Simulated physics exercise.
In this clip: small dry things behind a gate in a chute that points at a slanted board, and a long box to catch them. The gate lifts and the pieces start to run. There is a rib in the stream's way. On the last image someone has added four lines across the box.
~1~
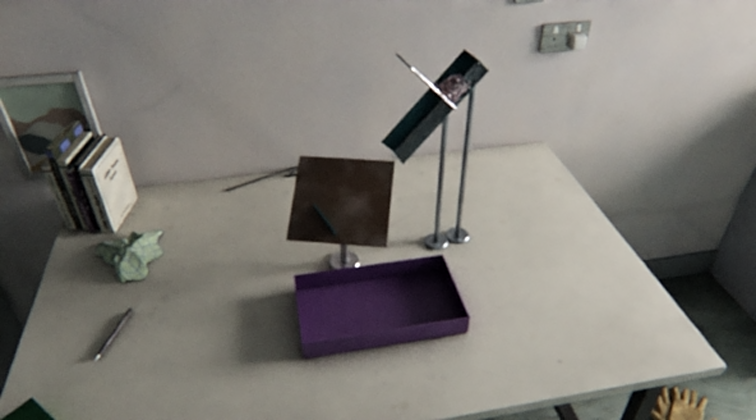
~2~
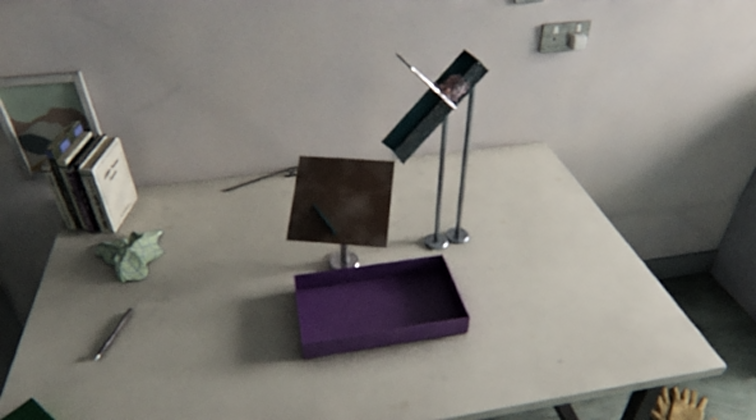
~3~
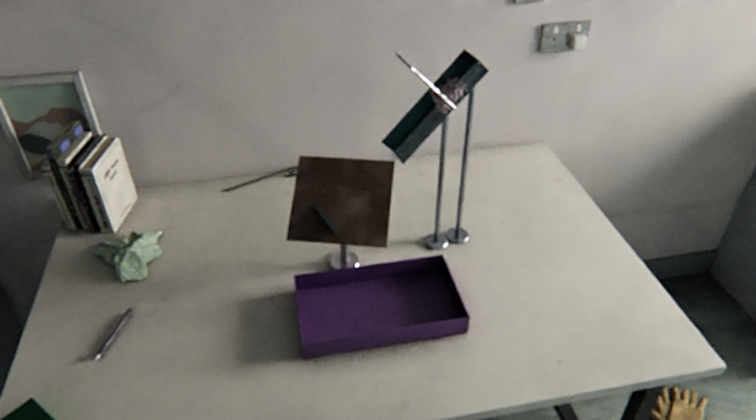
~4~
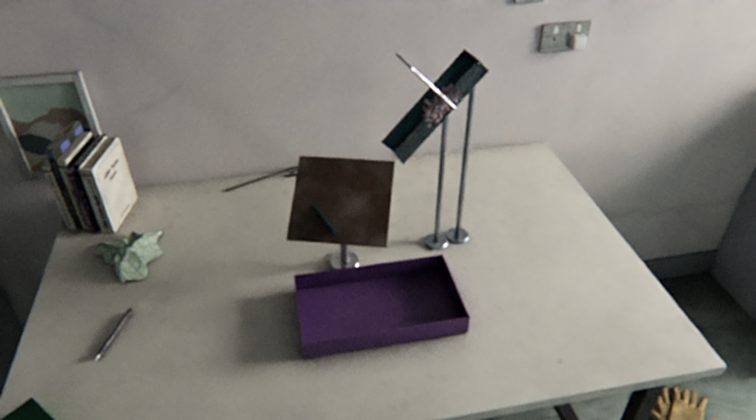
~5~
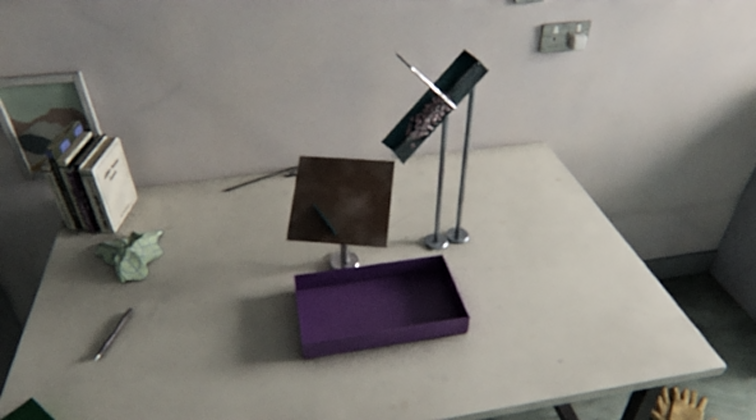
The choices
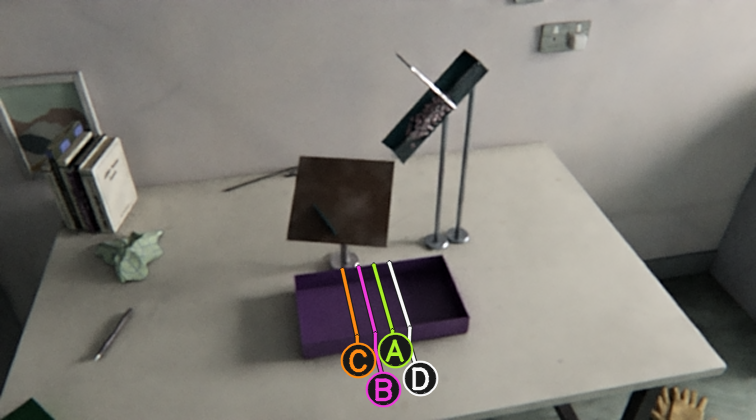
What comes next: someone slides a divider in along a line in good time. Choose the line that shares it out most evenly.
It is C.
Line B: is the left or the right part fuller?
The left side.
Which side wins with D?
Left.
On the marked copy, line A crosses the front rim at (392, 329); line B crosses the front rim at (375, 332); line C crosses the front rim at (357, 335); line D crosses the front rim at (409, 327).
With A, of what is caught, nearly all on the left of the divider, a stray few on the right.
With B, of what is caught, nearly all on the left of the divider, a small part on the right.
With C, of what is caught, about half on the left of the divider, about half on the right.
With D, of what is caught, nearly all on the left of the divider, a stray few on the right.
